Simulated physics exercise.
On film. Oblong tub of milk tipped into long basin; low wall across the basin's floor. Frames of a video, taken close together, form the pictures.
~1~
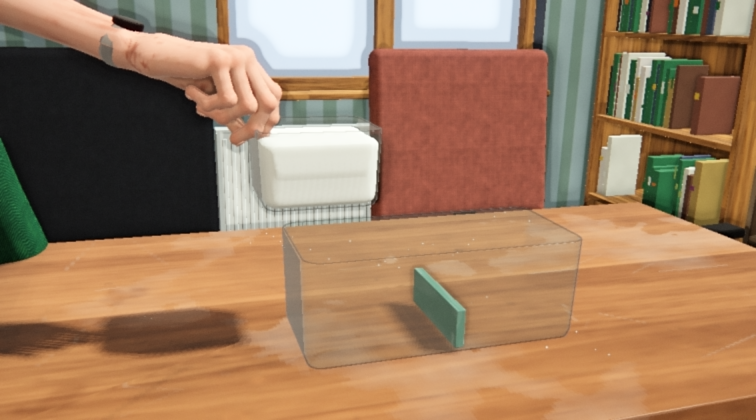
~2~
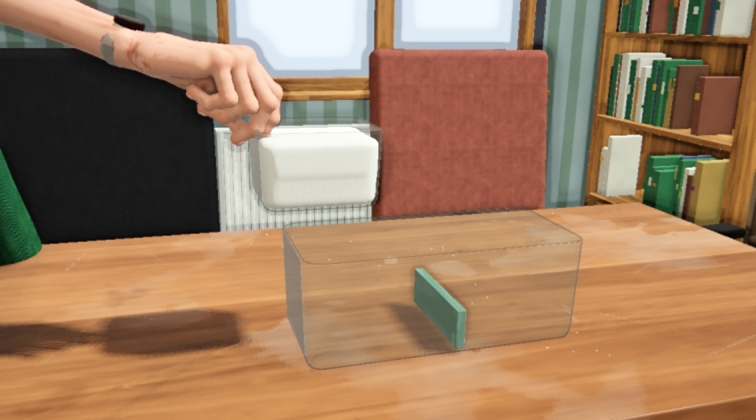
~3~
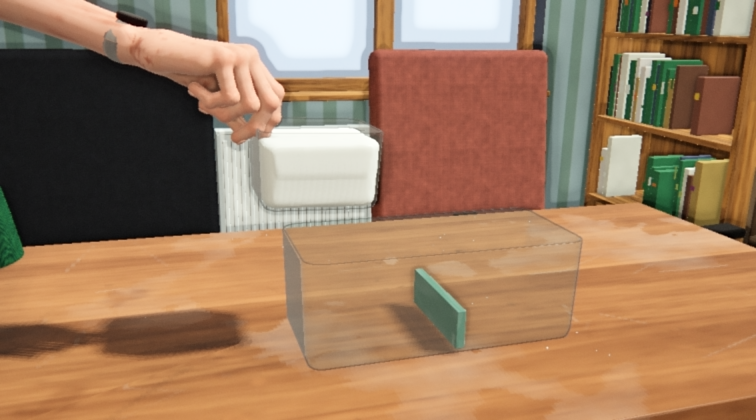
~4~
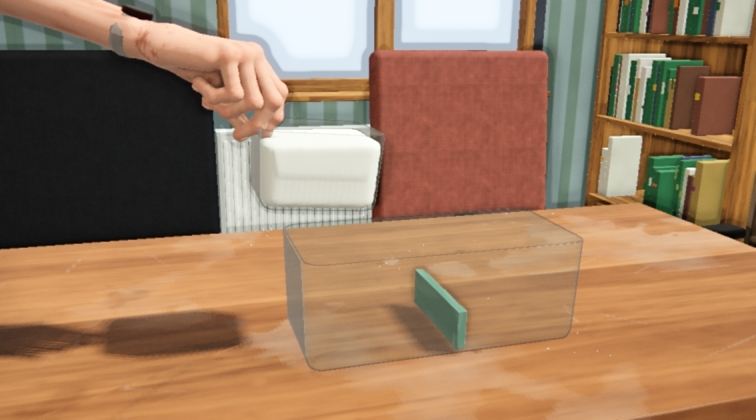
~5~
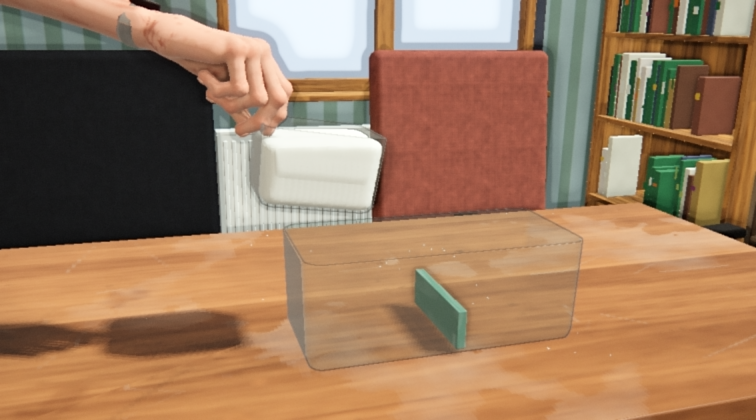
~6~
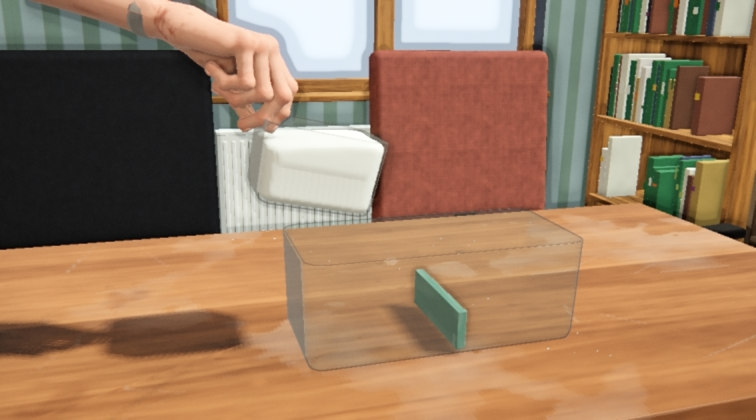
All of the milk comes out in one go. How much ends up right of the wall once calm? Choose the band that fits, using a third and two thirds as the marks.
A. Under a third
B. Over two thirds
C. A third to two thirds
Option A: Under a third.
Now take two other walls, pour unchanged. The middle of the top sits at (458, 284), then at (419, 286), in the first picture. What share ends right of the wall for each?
With the first placement it is 5 %, with the second 50 %.
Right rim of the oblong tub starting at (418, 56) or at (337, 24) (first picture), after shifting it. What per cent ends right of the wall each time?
Near 75 in a hundred first, near 5 in a hundred second.
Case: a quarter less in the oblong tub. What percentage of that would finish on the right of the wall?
The share comes to some 0 parts in a hundred.
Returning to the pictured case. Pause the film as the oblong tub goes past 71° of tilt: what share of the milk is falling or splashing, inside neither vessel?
Around 25 in a hundred.
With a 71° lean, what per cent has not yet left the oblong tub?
Remaining fraction: Approx. 50 %.
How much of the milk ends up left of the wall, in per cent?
I'd put it near 85 per cent.
A moment on, the oblong tub is tipped part way and 52 per cent is still to pour, 20 is left of the wall and 2 right of it.
Next, the oblong tub is tipped right over and 8 per cent is still to pour, 76 is left of the wall and 13 right of it.
Then the oblong tub is tipped right over and 0 per cent is still to pour, 85 is left of the wall and 14 right of it.
Later the oblong tub is tipped right over and 0 per cent is still to pour, 84 is left of the wall and 15 right of it.
At rest 84 per cent lies left of the wall, 15 right of it and 1 outside.
